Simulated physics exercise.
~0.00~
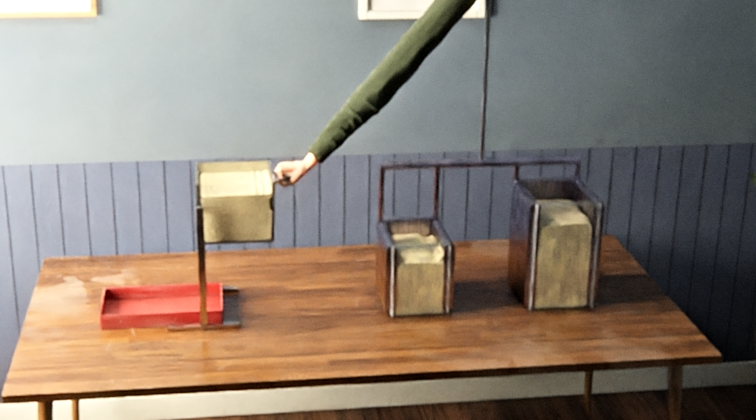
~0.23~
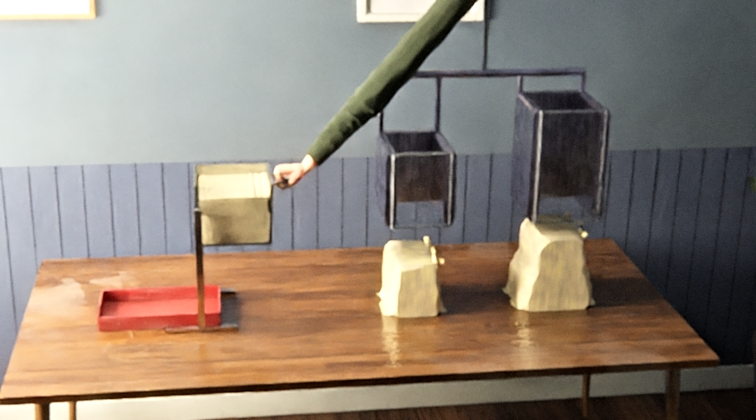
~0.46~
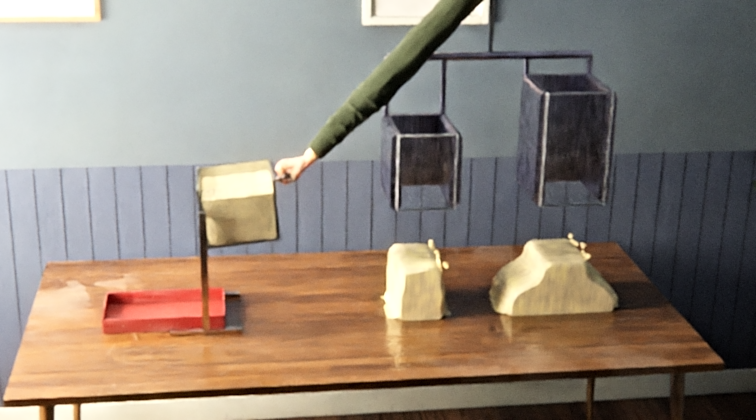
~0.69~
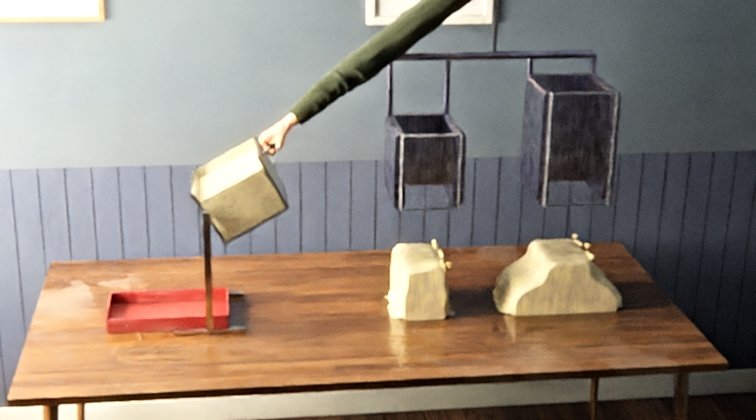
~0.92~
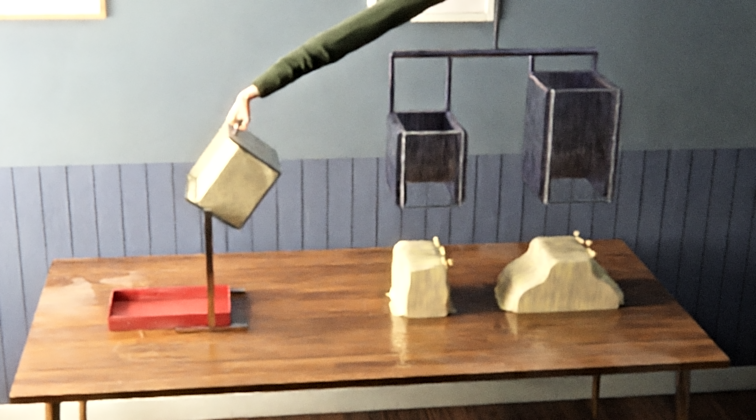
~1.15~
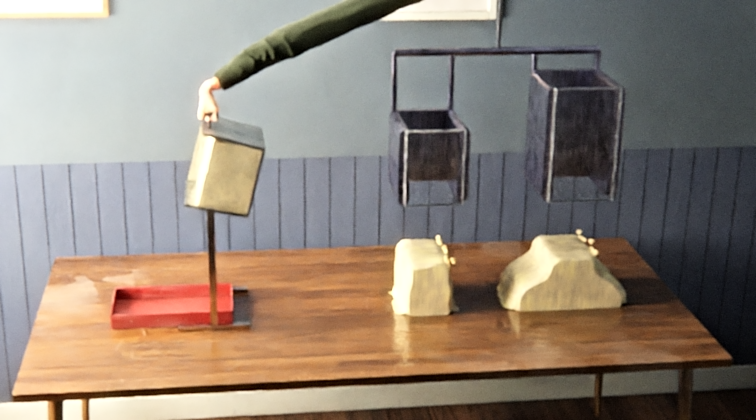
Two dark, joined casings rise off two pale blocks of buttercream on a wooden table, and the taller right-hand block slumps into a wide mound while the left one barely sinks. A green-sleeved arm then swings the handle side of a buttercream tub up and leftward above a red tray.
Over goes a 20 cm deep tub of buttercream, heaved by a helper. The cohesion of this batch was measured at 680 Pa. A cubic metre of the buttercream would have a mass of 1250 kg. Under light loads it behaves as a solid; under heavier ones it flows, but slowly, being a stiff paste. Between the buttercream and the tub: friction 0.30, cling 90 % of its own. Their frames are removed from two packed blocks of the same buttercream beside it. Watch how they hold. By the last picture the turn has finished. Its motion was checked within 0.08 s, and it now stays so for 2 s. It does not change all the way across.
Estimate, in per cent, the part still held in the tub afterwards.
The part still in the tub is about 100 %.
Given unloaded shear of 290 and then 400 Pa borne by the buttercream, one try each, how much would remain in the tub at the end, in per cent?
It'd be some 60 percent the first time and some 75 percent the second.
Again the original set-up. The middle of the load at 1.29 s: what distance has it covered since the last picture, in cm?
The shift is near 0 cm.
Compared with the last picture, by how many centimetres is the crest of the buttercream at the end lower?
0 cm or so.
After 1.29 s, the tub is at 75 degrees and holds 100 %.
After 1.46 s, the tub is at 75 degrees and holds 100 %.
After 1.63 s, the tub is at 75 degrees and holds 100 %.
After 1.80 s, the tub is at 75 degrees and holds 100 %.
After 3.15 s, at the end, the tub is at 75 degrees and holds 100 %.
